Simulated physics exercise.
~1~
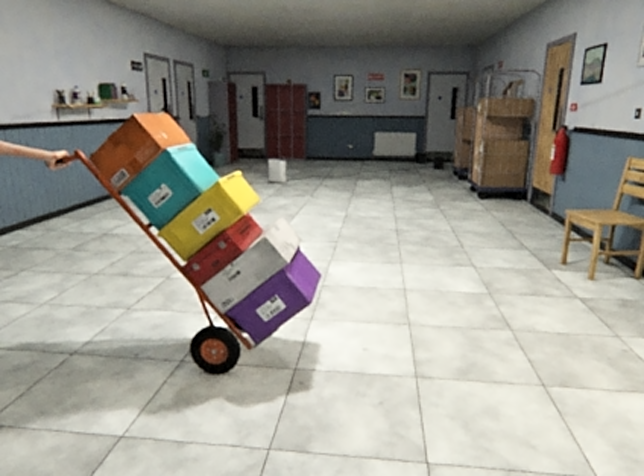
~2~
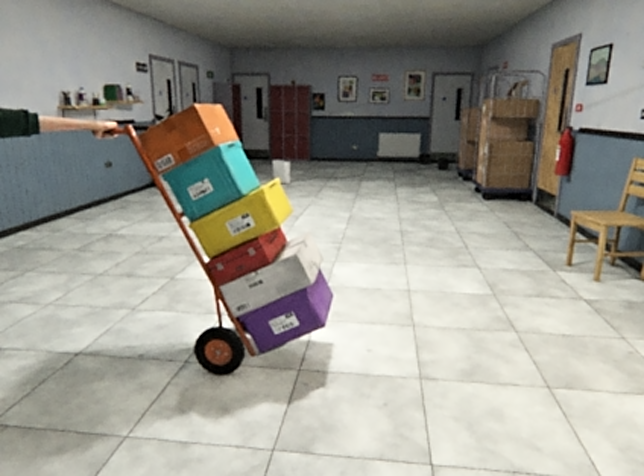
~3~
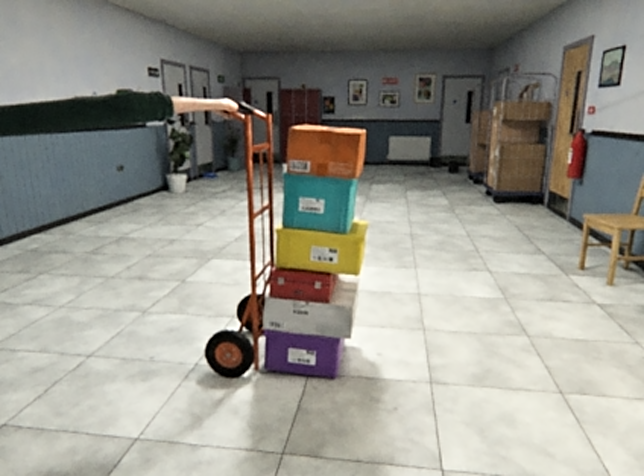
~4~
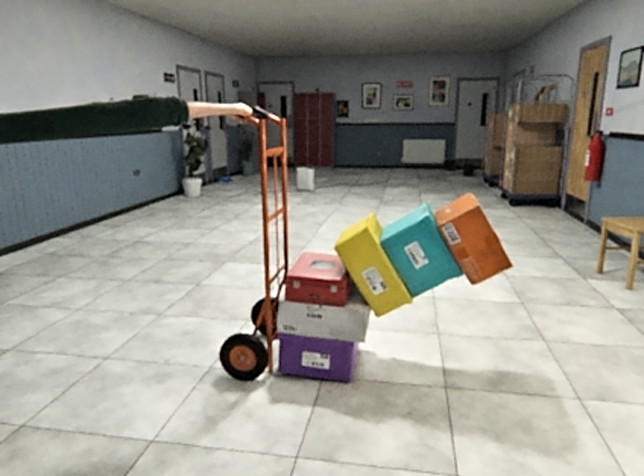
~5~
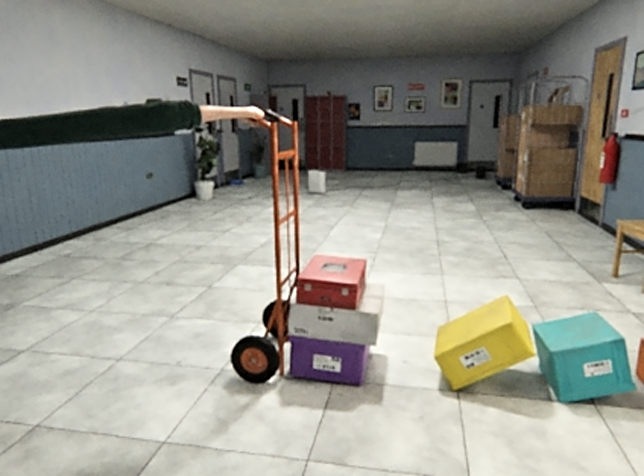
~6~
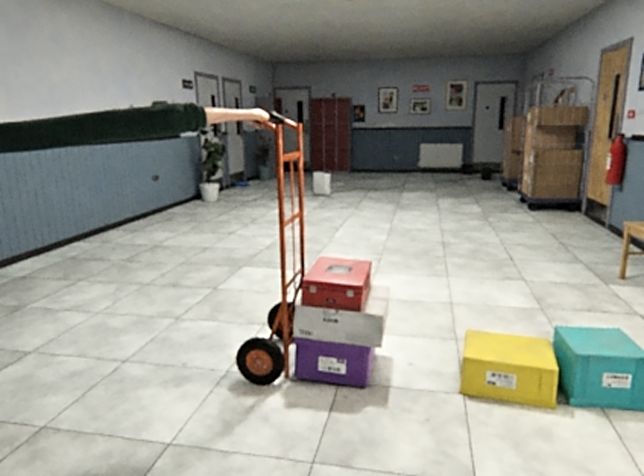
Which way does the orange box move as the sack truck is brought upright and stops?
The orange box moves to the right, falling off the top of the stack on that side.
